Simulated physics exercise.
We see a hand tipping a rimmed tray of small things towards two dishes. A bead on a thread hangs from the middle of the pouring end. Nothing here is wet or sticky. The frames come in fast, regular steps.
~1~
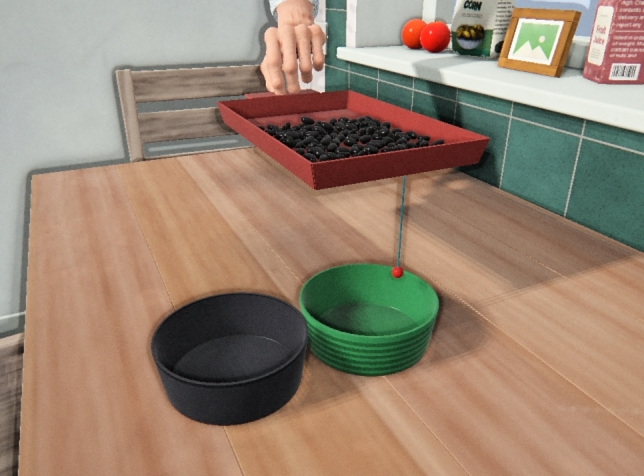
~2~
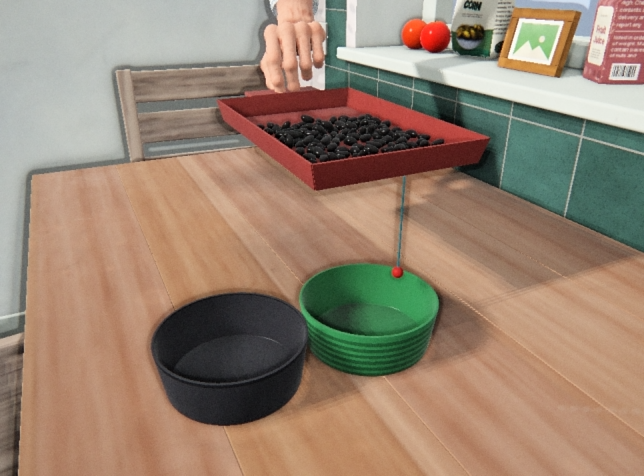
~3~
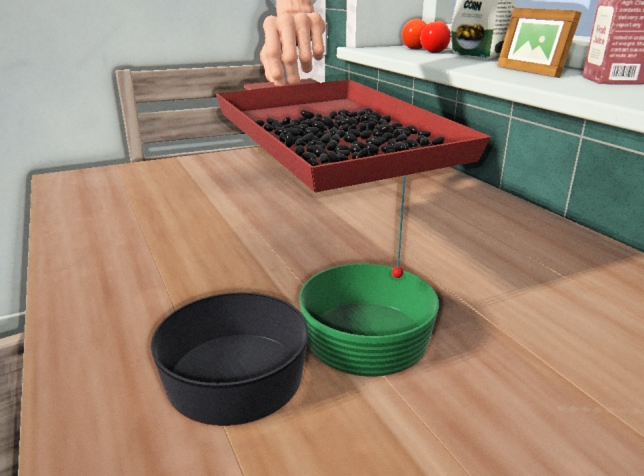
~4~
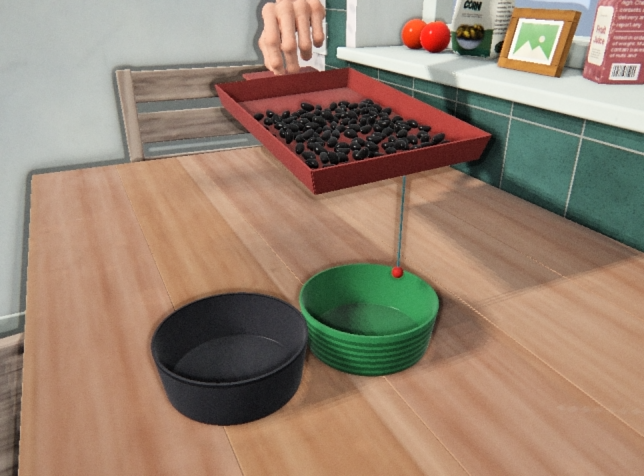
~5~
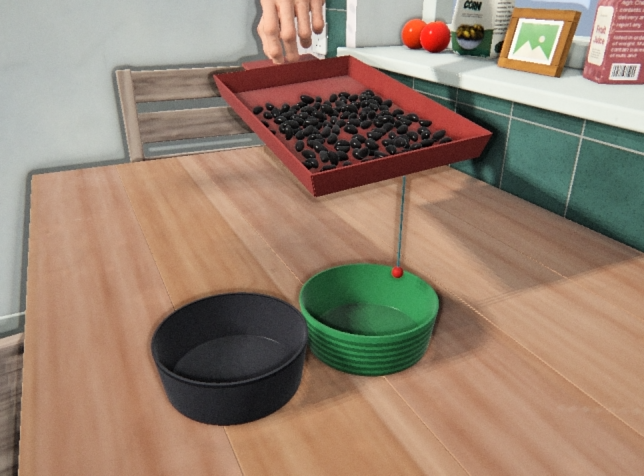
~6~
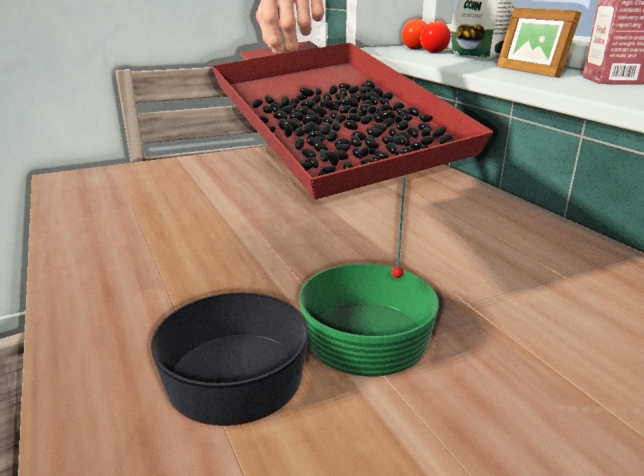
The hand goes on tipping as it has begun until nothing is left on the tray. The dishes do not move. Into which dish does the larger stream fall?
The right one ends fuller.
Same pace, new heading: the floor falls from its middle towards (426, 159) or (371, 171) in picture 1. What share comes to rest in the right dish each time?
In turn 0 and 30 in a hundred.
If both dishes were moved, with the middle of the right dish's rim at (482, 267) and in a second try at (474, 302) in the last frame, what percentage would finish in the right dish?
The first gives 0 %, the second 0 %.
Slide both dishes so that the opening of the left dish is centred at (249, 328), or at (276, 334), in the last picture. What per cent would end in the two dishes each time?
Roughly 70 per cent, and 90 per cent.
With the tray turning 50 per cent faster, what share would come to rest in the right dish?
Roughly 60 in a hundred.
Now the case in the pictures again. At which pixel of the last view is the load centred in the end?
Roughly at (355, 348).
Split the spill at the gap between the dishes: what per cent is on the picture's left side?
About 20 per cent.
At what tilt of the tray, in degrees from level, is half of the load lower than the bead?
At some 105 degrees.
Soon, tray tipped steeply; all on the tray.
A while on, tray tipped right over; nearly all on the tray; a stray few in the left dish; a stray few in the right dish; a stray few outside both; a stray few in the air.
Towards the end, tray tipped past a quarter turn; a small part in the left dish; about two thirds in the right dish; about a quarter outside both.
Finally, tray tipped past a quarter turn; a small part in the left dish; about two thirds in the right dish; about a quarter outside both.
